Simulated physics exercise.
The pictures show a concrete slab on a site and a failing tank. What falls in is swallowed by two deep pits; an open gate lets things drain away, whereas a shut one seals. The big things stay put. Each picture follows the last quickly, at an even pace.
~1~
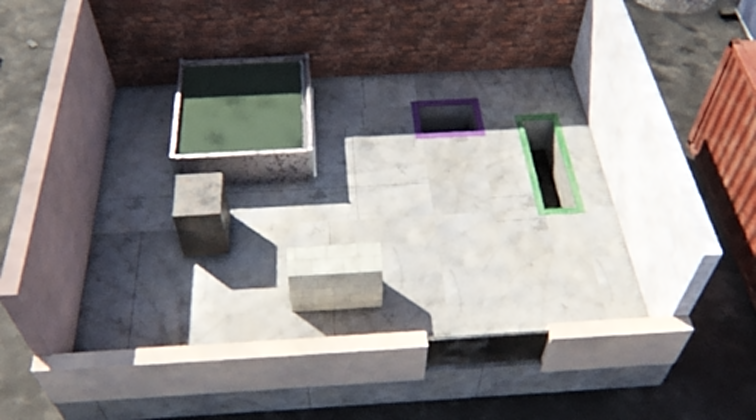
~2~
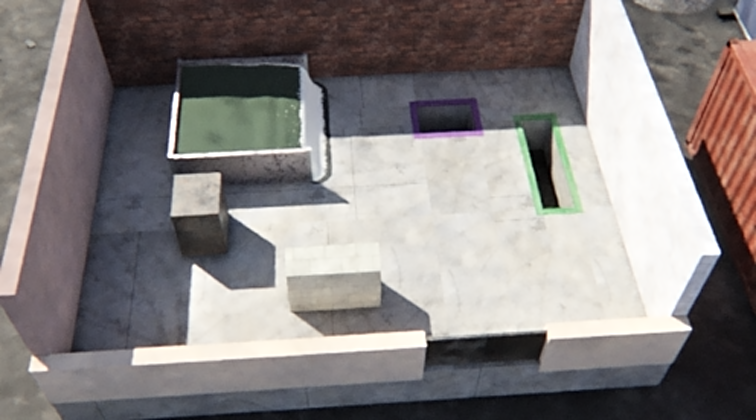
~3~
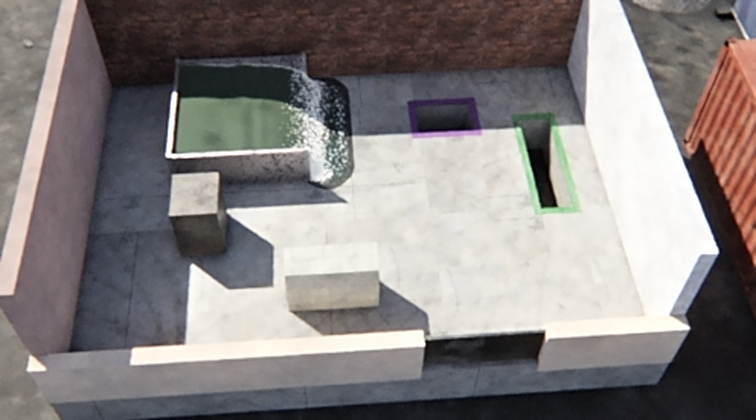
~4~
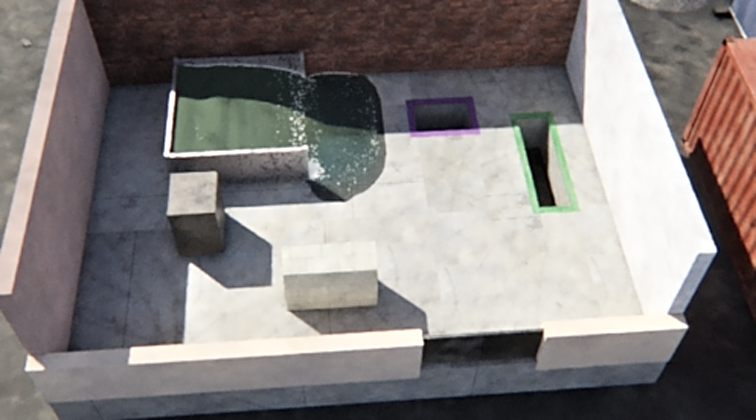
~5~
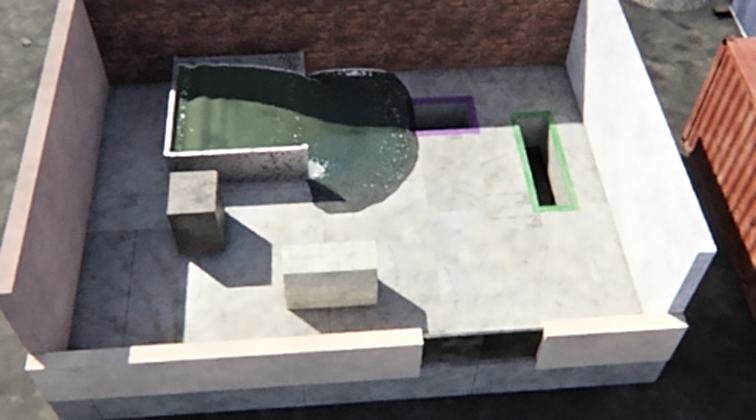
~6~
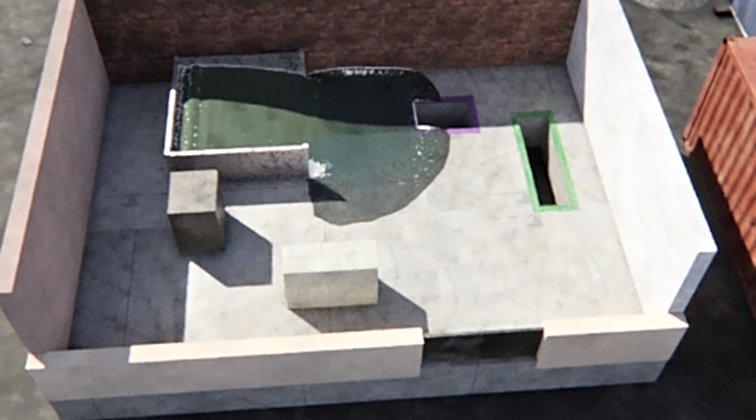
A walled concrete slab on a building site is seen from high above, the view staying almost still. A tank of dark green water stands at the back left by a brick wall, with two pale blocks before it, purple-edged and green-edged pits to the right, and a rusty red container outside. Water bursts through the tank's right side, fans across the slab and reaches round the purple-edged pit.
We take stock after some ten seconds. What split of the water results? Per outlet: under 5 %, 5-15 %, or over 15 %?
In the end the gate gets shy of five per cent; the purple pit gets in excess of fifteen per cent; the green pit gets in excess of fifteen per cent.
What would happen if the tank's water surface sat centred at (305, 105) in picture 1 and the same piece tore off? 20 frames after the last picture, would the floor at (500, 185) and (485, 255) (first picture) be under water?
Result, points in order: Inundated; inundated.
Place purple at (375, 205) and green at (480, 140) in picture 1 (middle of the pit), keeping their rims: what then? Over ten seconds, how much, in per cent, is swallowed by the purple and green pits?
Purple 10%, green 50%.
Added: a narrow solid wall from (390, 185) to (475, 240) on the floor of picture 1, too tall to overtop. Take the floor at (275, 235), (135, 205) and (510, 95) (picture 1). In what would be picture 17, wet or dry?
In the order you listed them: Unsoaked, unsoaked, soaked.
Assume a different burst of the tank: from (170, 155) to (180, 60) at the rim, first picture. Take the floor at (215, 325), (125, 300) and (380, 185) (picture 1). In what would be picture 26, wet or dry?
Taking them in order, I'd say swamped, swamped and not reached.
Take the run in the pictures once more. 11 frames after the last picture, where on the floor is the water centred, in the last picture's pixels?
The water's middle lies around (349, 131).
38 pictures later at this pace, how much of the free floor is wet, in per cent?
Close to 55 %.
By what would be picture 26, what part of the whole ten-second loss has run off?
About 55 per cent.
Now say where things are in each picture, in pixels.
The tank at (244, 107) is whole and still, in the first frame.
Water pours out at (307, 121) and has run to (311, 85), in the second frame.
Water pours out at (305, 123) and has run to (325, 79), in the third frame.
Water pours out at (303, 123) and has run to (359, 76), in the fourth frame.
Water pours out at (303, 122) and has run to (381, 197), in the fifth frame.
The front is at (433, 92), out from the gap at (304, 122), in the sixth frame.
A moment on, water covers 30 % of the floor; the gate 0 %, the purple pit 6 %, the green pit 1 %.
Next, water covers 40 % of the floor; the gate 0 %, the purple pit 12 %, the green pit 6 %.
Then, water covers 50 % of the floor; the gate 0 %, the purple pit 20 %, the green pit 16 %.
Later, water covers 55 % of the floor; the gate 0 %, the purple pit 26 %, the green pit 28 %.
In the end, water covers 75 % of the floor; the gate 0 %, the purple pit 30 %, the green pit 36 %.
